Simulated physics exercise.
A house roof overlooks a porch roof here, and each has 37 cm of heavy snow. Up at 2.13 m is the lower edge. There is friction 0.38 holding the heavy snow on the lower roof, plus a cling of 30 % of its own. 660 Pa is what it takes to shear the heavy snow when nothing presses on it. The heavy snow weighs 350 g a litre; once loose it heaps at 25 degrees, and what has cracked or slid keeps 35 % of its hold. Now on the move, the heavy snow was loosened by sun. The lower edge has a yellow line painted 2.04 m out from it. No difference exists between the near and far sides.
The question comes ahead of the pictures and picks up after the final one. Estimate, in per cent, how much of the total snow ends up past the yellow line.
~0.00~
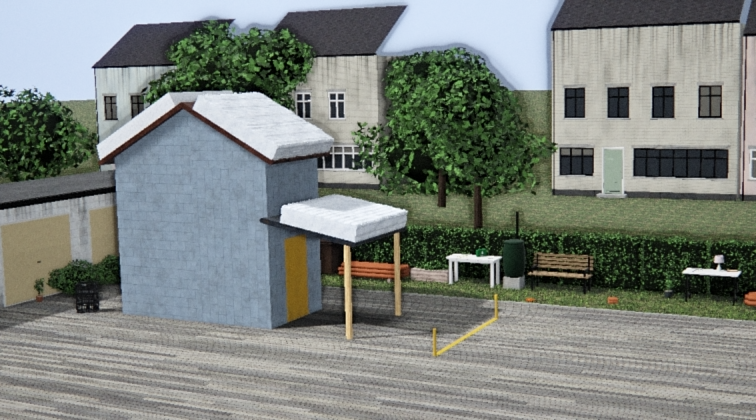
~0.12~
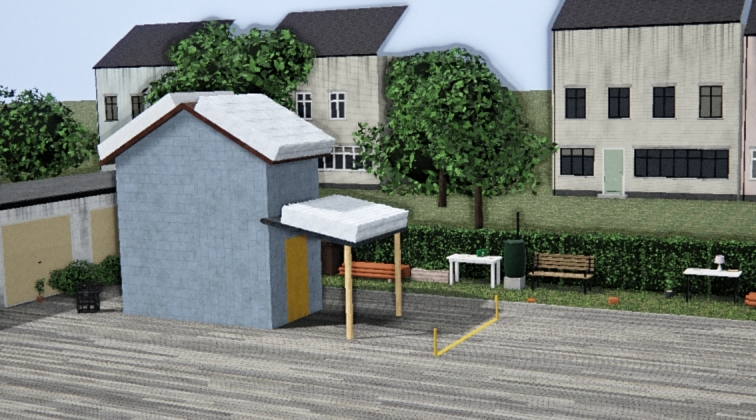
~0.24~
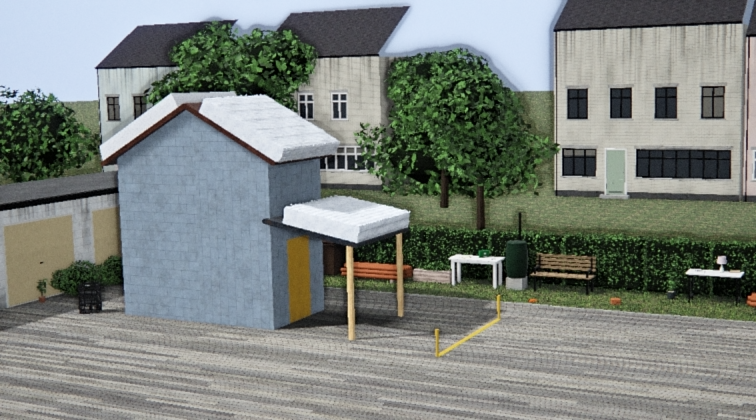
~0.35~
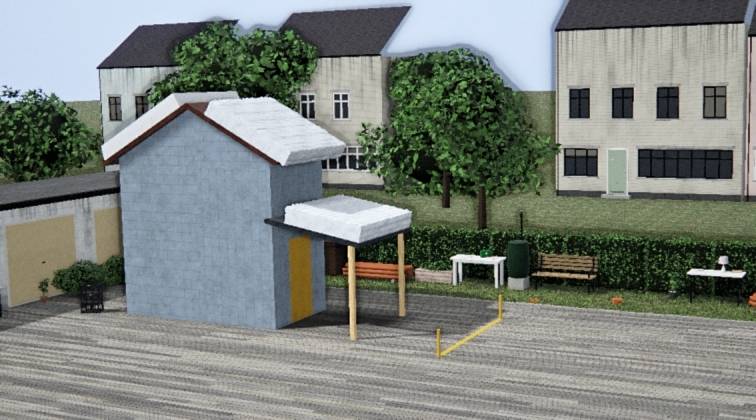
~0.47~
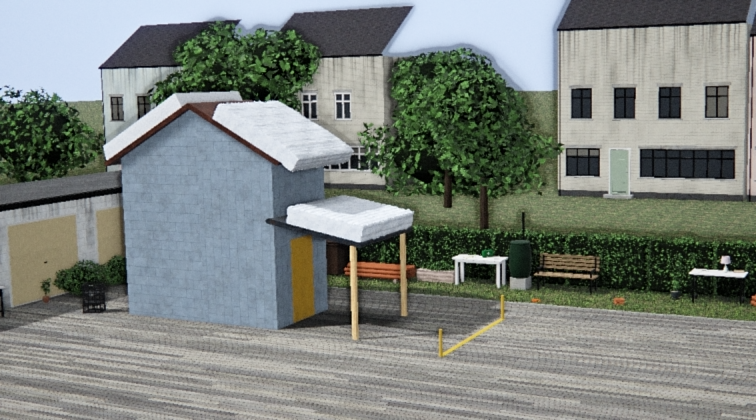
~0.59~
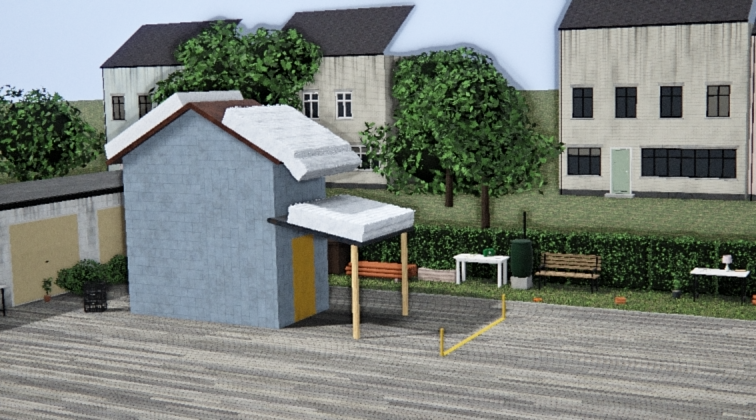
25 per cent.
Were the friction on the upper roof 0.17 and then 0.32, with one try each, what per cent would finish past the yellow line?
First try 20 per cent, second try 5 per cent.
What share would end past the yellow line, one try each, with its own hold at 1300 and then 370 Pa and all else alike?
About 8 % first, about 30 % second.
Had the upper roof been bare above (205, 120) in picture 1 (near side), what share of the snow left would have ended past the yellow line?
Result: Approx. 16 % past the line.
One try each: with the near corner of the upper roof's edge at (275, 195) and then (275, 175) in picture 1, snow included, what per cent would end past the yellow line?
Around 1 percent, then around 12 percent.
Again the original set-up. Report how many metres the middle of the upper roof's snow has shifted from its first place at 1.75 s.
4.2 m.
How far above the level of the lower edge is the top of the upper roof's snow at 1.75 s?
About 0.8 m.
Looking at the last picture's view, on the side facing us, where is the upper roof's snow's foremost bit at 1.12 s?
(352, 216), give or take.
By 1.12 s, none is below the lower edge and 0 % is past the line.
By 1.75 s, 29 % is below the lower edge and 0 % is past the line.
By 2.37 s, 62 % is below the lower edge and 23 % is past the line.
By 3.00 s, 62 % is below the lower edge and 25 % is past the line.
By 3.20 s, at the end, 62 % is below the lower edge and 25 % is past the line.
